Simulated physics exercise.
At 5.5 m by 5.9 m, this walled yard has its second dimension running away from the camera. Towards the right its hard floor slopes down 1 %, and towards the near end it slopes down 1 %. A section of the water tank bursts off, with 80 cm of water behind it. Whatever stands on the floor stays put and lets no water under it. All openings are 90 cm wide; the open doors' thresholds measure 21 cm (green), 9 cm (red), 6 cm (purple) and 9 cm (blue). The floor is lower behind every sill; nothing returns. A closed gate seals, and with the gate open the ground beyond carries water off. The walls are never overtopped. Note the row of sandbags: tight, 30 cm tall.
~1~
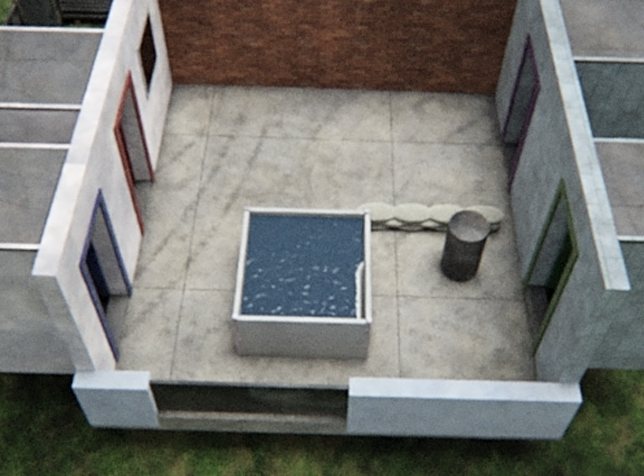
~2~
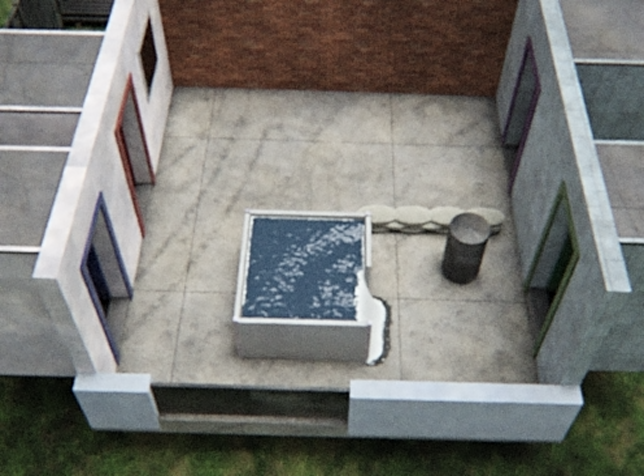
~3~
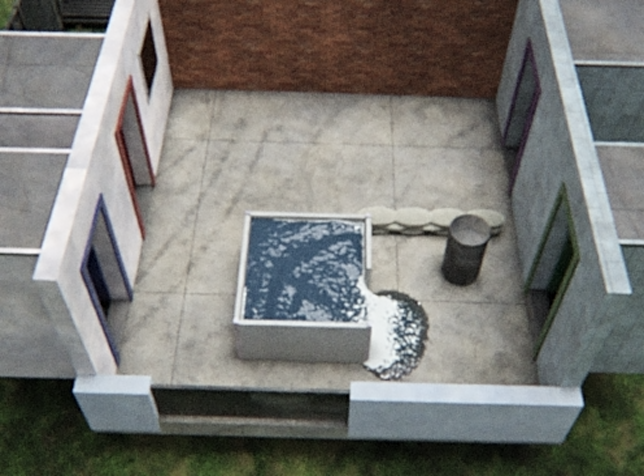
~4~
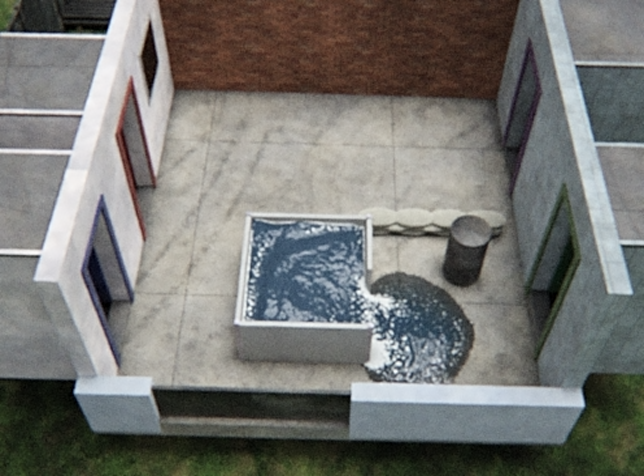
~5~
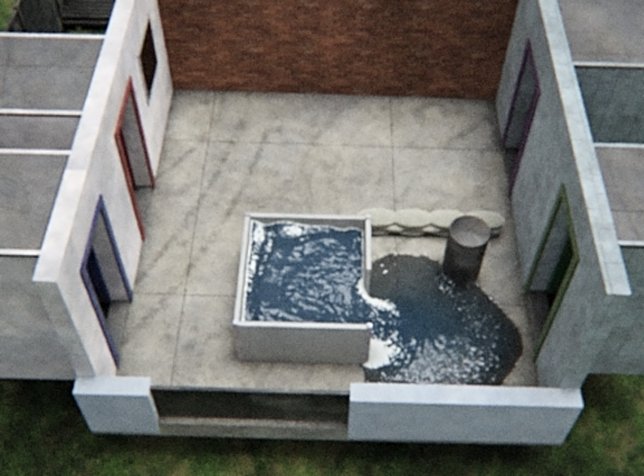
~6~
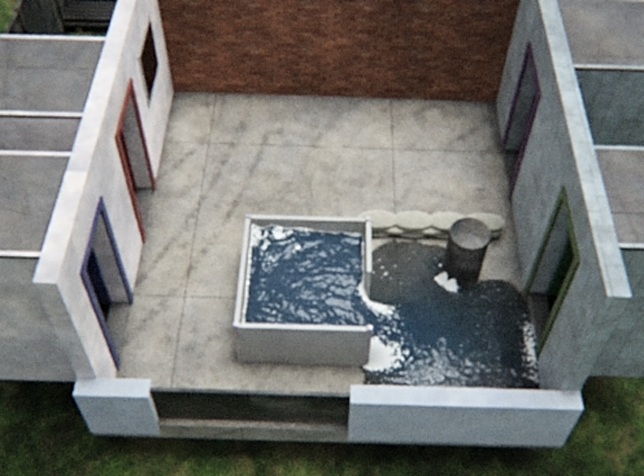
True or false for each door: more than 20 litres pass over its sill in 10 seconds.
Per door: The green door: True; the red door: False; the purple door: False; the blue door: False.
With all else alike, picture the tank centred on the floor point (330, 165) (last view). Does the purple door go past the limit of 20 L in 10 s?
Purple: Beyond limit.
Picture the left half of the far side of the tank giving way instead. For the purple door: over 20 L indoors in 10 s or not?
Note: Purple door, beyond the mark.
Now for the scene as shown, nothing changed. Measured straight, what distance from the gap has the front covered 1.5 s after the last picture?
Some 4.2 metres from the gap.
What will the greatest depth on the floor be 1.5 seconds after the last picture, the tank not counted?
34 cm or so.
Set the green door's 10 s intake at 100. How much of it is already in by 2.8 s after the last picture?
About 95%.
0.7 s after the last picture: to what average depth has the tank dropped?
Mean depth: About 48 cm.
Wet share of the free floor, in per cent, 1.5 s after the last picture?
Around 25 per cent.
Then, 0.7 s after the last picture water covers 20 % of the floor and is deepest (56 cm) near (534, 419); green door 37 cm at the sill, 35 L in, red door not reached, purple door not reached, blue door not reached.
Then, 1.5 s after the last picture water covers 25 % of the floor and is deepest (34 cm) near (506, 418); green door 35 cm at the sill, 105 L in, red door not reached, purple door 6 cm at the sill, 0 L in, blue door not reached.
Then, 2.8 s after the last picture water covers 35 % of the floor and is deepest (30 cm) near (527, 369); green door 26 cm at the sill, 137 L in, red door not reached, purple door 6 cm at the sill, 0 L in, blue door not reached.
Then, 5.3 s after the last picture water covers 75 % of the floor and is deepest (20 cm) near (523, 345); green door 20 cm at the sill, 147 L in, red door 6 cm at the sill, 0 L in, purple door 4 cm at the sill, 0 L in, blue door 6 cm at the sill, 0 L in.
Then, 9.3 s after the last picture water covers 95 % of the floor and is deepest (14 cm) near (492, 418); green door 12 cm at the sill, 147 L in, red door 6 cm at the sill, 0 L in, purple door 2 cm at the sill, 1 L in, blue door 6 cm at the sill, 0 L in.
